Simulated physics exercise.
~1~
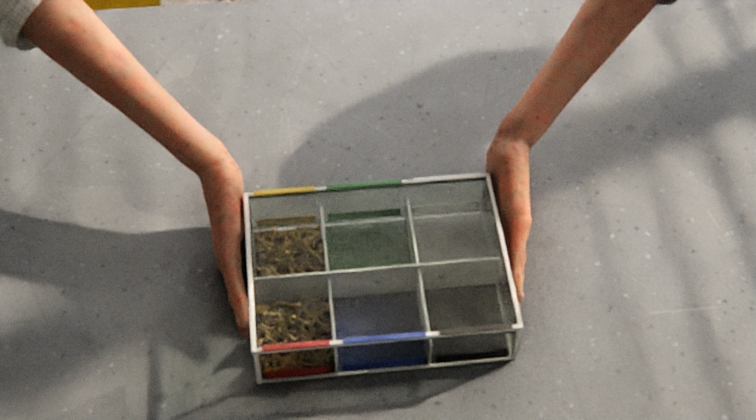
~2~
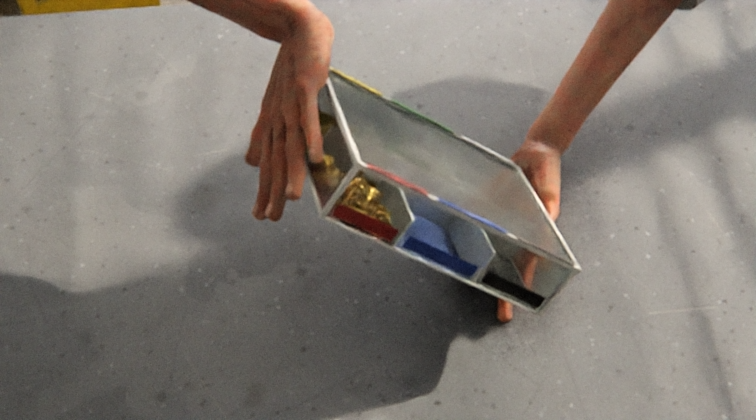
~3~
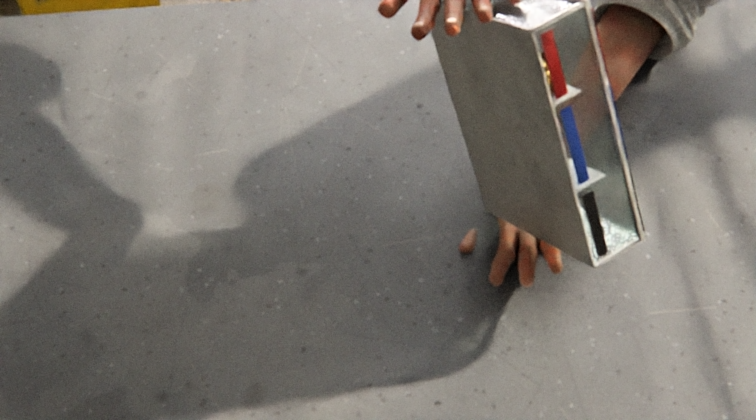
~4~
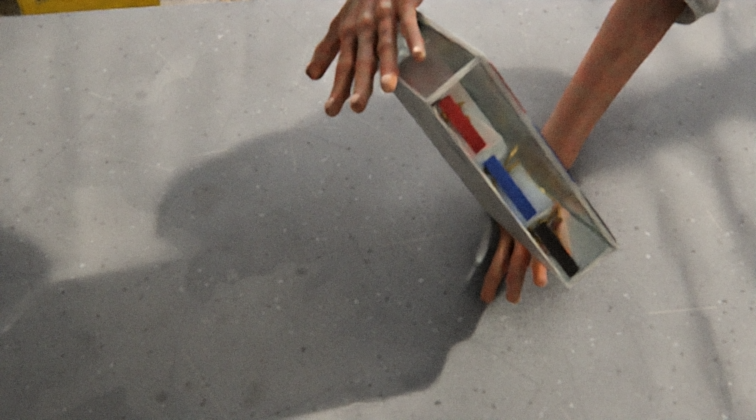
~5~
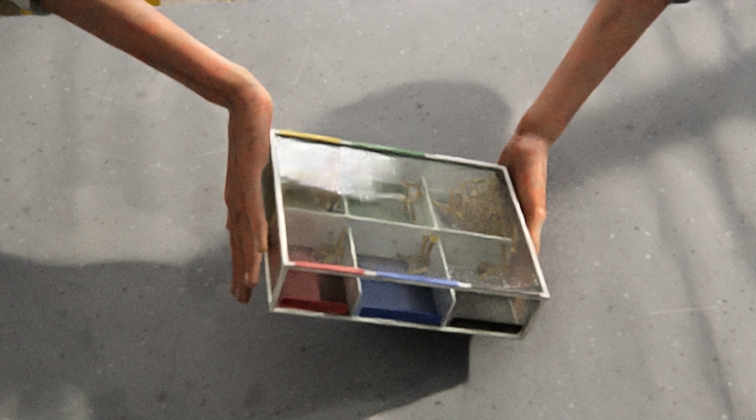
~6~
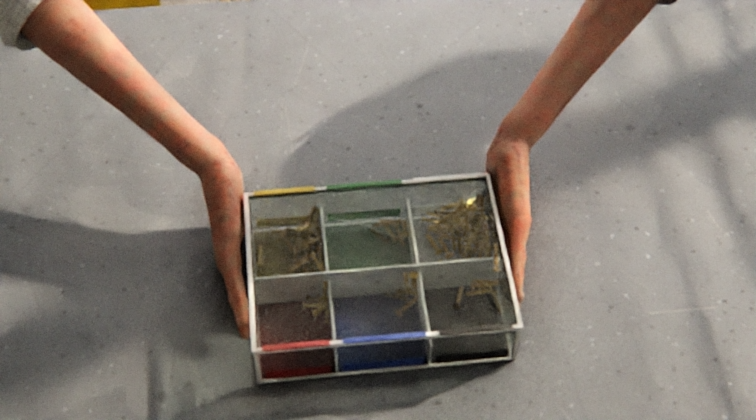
Two hands tip a clear-lidded compartment box onto its corner and lay it flat, screws scattered.
